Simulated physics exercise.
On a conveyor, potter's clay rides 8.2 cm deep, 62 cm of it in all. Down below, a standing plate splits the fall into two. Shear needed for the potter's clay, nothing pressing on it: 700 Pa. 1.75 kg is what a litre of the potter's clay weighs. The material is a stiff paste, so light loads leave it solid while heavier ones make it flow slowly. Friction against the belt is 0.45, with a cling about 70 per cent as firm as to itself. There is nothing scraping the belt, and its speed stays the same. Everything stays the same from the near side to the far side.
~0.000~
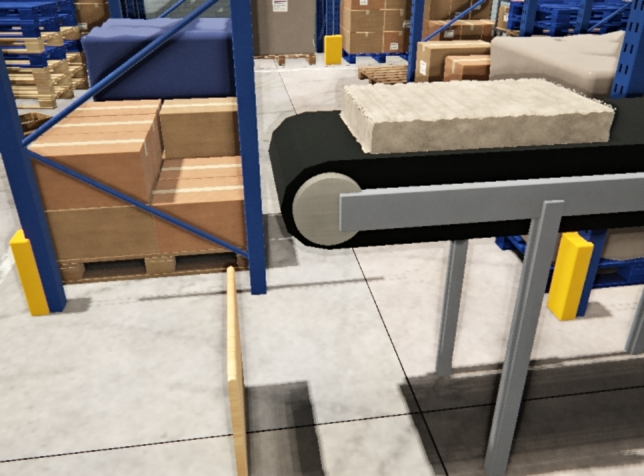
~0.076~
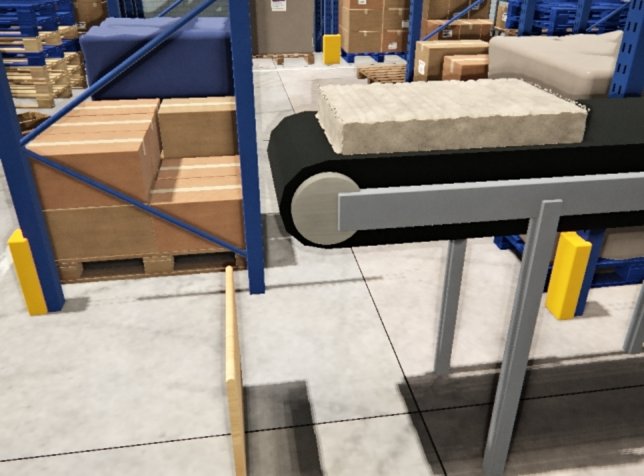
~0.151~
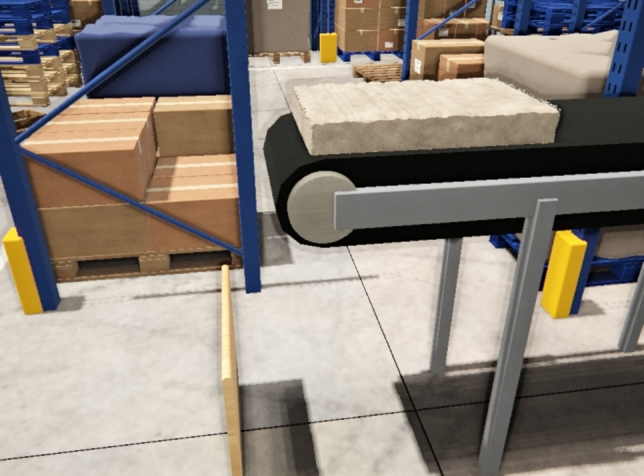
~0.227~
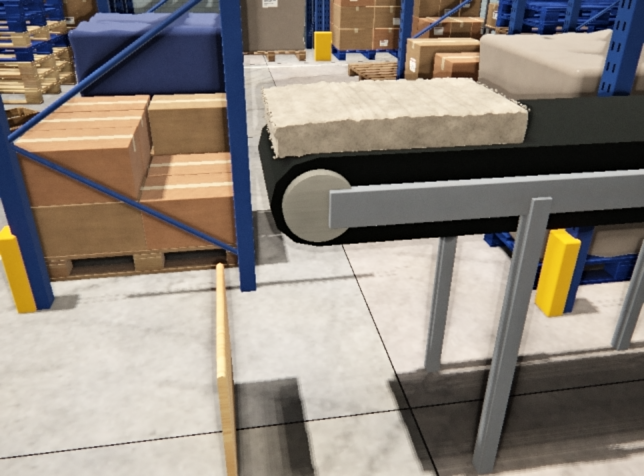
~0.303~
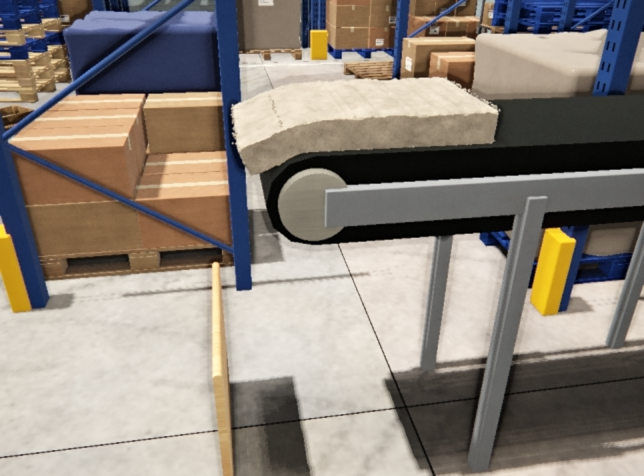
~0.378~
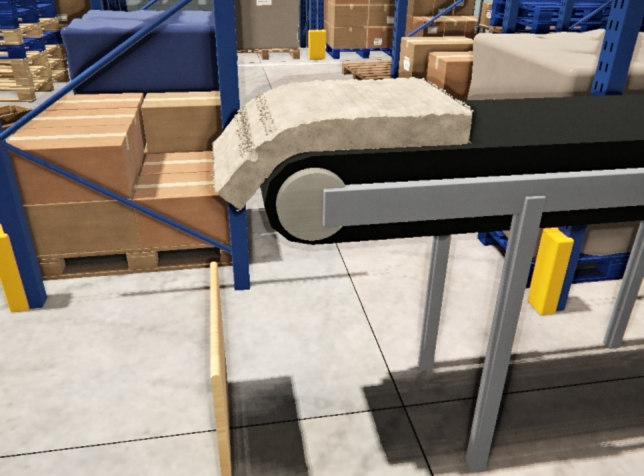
A thick pale slab of clay rode left along a black conveyor belt in a warehouse, slid out over the rounded end, then bent downward over the roller and began to crack.
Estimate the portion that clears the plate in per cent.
My estimate is 37 percent.
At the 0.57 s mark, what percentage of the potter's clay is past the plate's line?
Share at that time: About 14 %.
After 0.57 s, 13 % is beyond the plate's line.
After 0.81 s, 20 % is beyond the plate's line.
After 1.04 s, 27 % is beyond the plate's line.
After 1.27 s, 37 % is beyond the plate's line.
After 2.50 s, 37 % is beyond the plate's line.
